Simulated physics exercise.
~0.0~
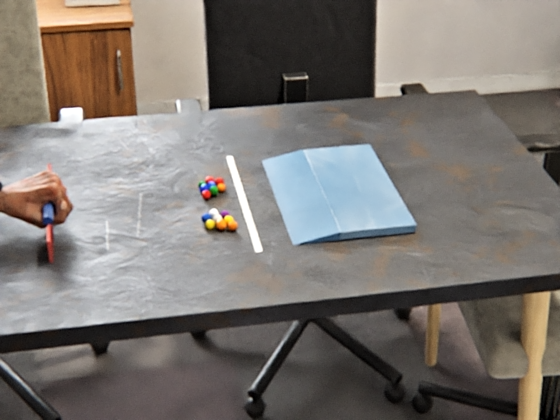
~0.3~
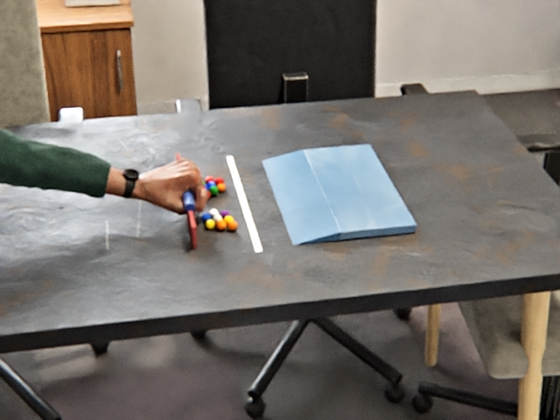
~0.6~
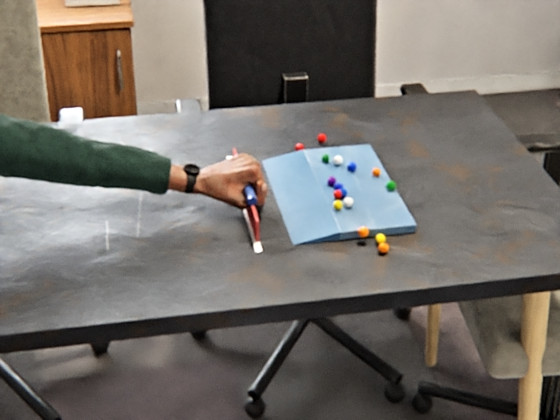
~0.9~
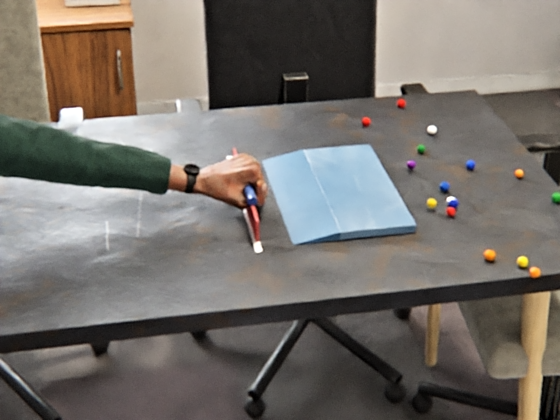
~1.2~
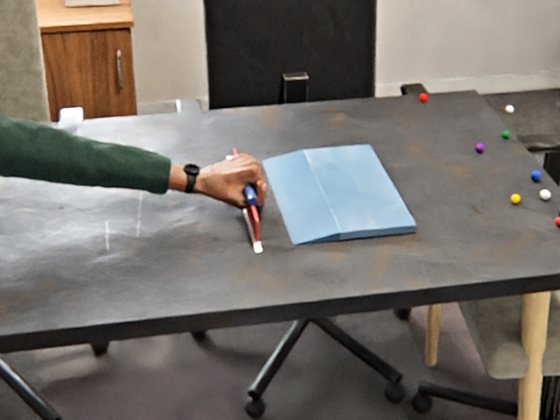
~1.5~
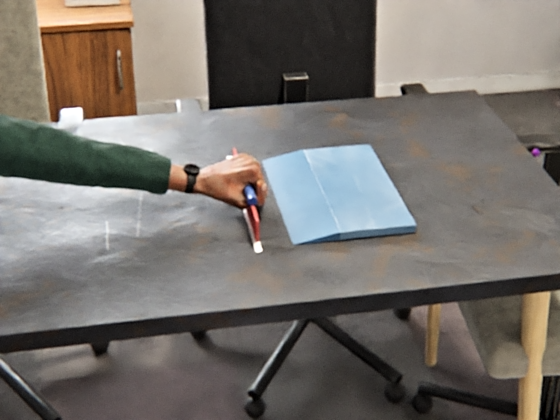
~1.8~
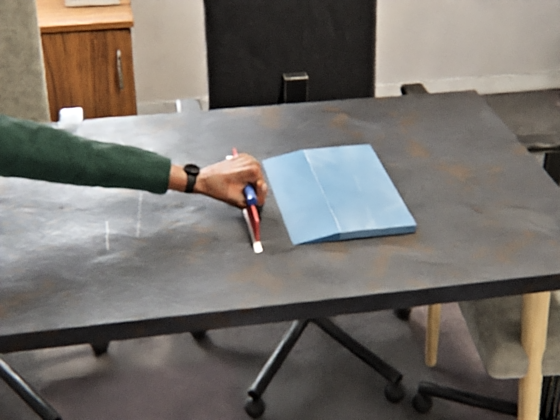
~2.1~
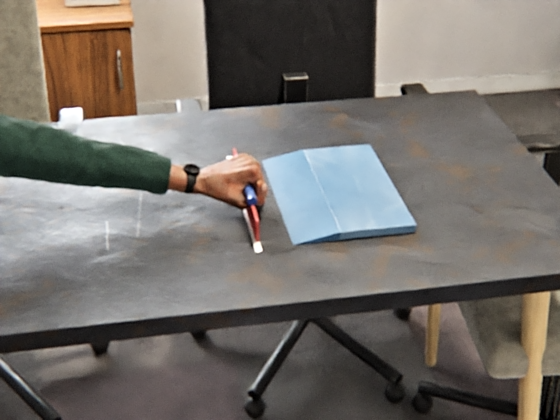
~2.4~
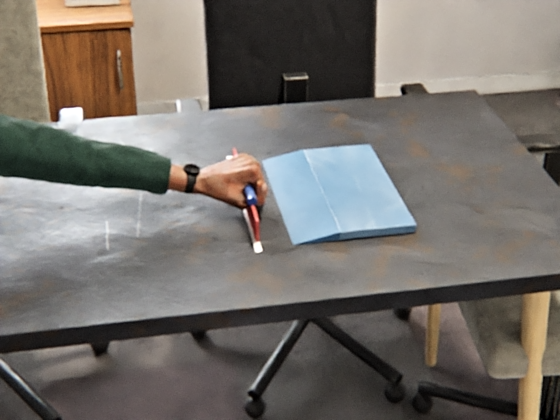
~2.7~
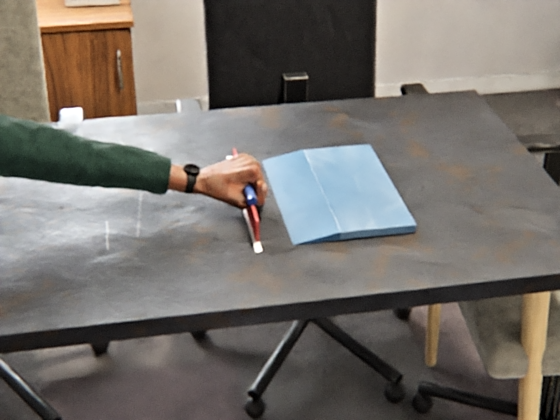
Two small clusters of brightly coloured balls sit on a dark, worn table in an office-like room, seen from slightly above, with black chairs behind and beneath it. To their right lie a strip of white tape and a low light-blue wedge. A hand in a green sleeve and dark watch sweeps a red and blue scraper rightward into the balls and stops at the tape. The balls scatter up over the wedge, roll across the table beyond and leave its right side. The hand stays still, holding the scraper at the tape, with the wedge bare.
